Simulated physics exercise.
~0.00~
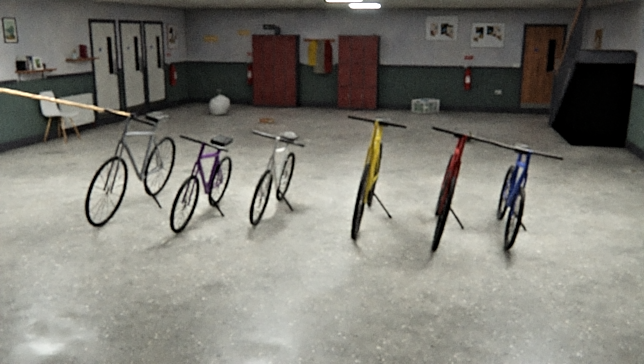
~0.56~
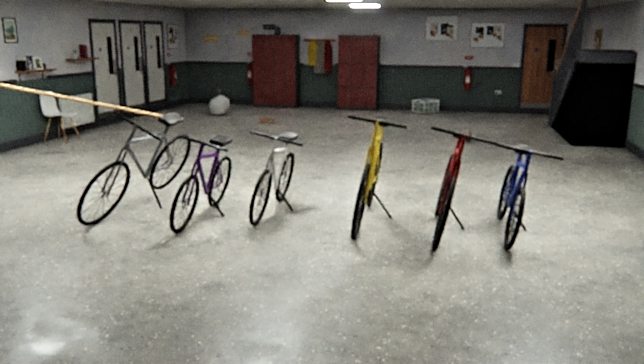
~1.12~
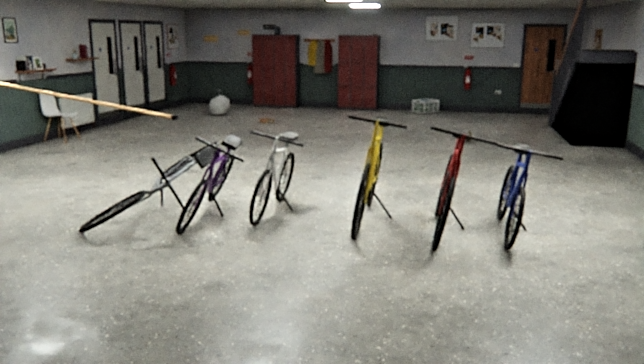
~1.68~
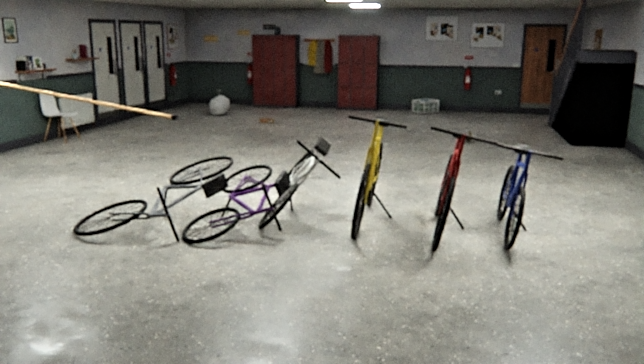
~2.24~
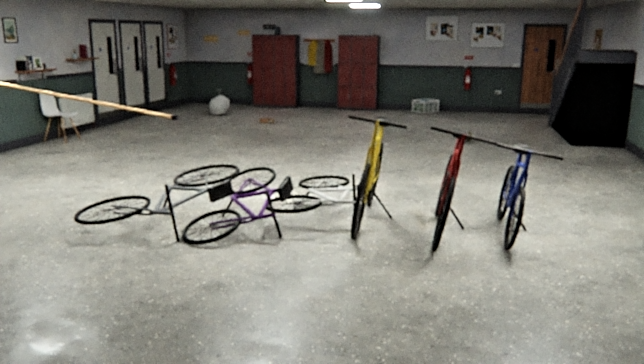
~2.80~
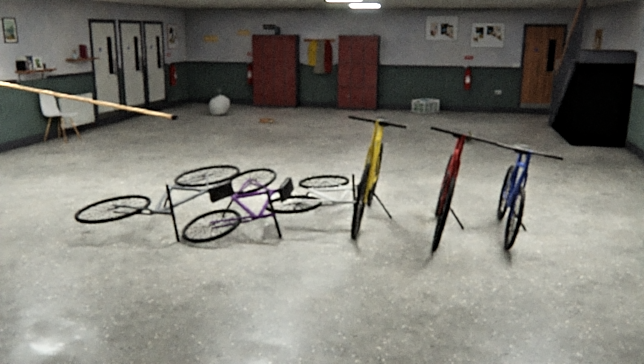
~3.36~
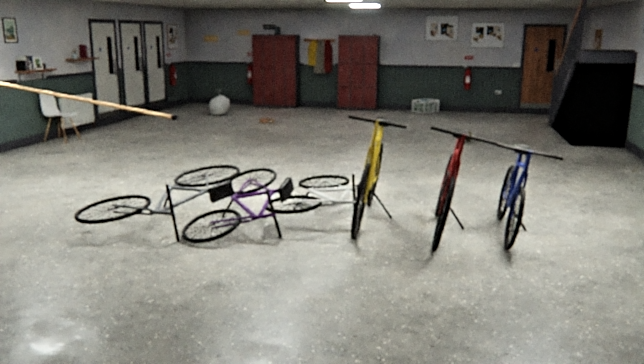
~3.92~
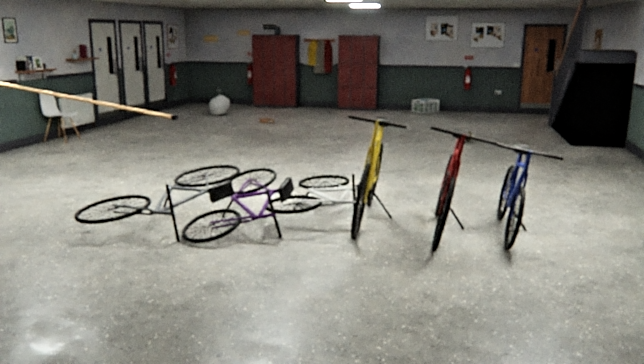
In a large concrete-floored room, a pole tips the leftmost of six parked bicycles, toppling three while yellow, red and blue stay standing.
